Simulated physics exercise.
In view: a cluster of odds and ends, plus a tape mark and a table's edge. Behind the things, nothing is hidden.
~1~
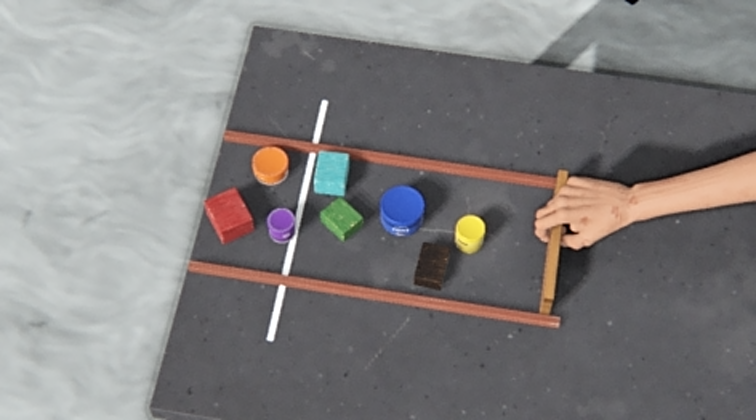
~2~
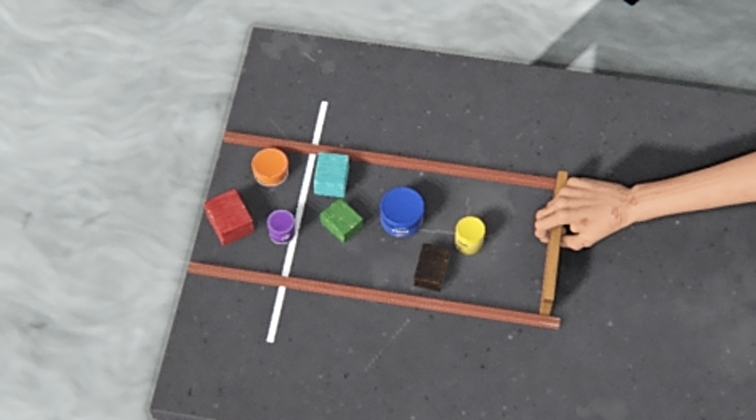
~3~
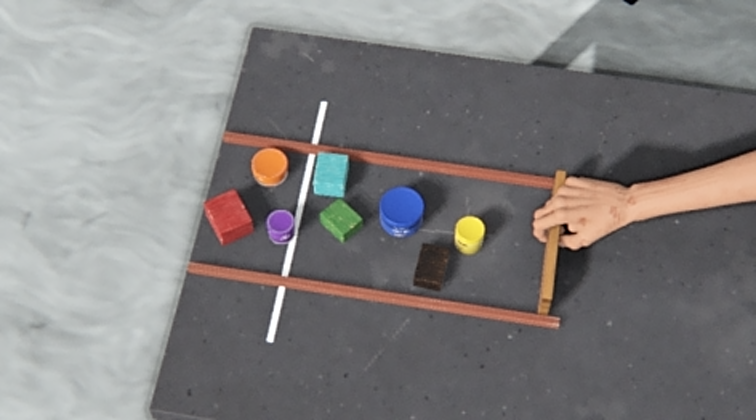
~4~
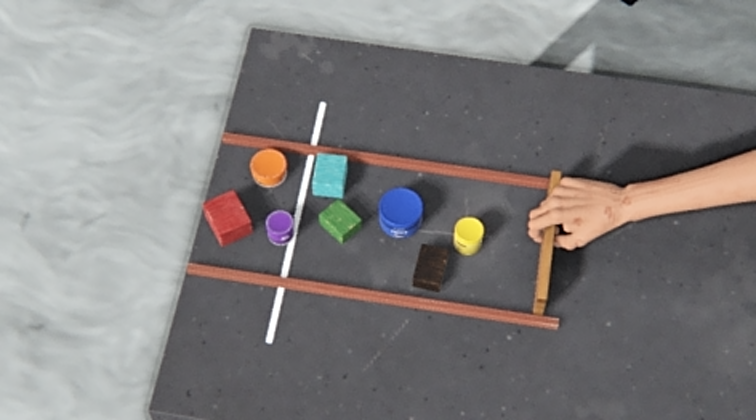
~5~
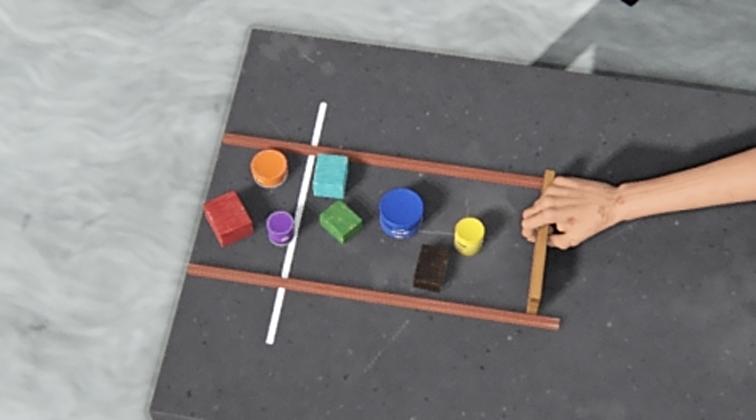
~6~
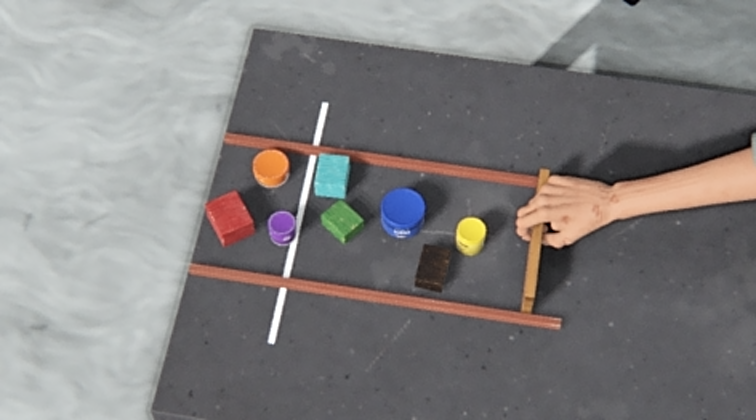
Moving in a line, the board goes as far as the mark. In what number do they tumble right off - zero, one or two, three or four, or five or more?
Zero tumble off.
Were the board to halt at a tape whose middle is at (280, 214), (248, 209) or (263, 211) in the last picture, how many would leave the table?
The counts: 0, 2 and 1.
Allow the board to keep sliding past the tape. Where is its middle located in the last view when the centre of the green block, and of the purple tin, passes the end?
Points: About (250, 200) and about (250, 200).
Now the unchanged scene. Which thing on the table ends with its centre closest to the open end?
Answer: The red block.
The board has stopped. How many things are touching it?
Count: 4.
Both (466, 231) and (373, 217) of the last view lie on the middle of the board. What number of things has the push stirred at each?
Well, it's 1 at the first one and 5 at the second.
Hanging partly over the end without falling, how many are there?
1 of them.
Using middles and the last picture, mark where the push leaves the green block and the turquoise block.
Final centres, in order: Near (255, 212), near (293, 160).
Soon after, none off yet; red block at rest near (230, 218); orange pot at rest near (271, 169); purple tin at rest near (283, 229).
After that, none off yet; red block at rest near (230, 218); orange pot moving near (266, 168); purple tin displaced a little near (271, 235).
In the end, the number that fall off is zero.
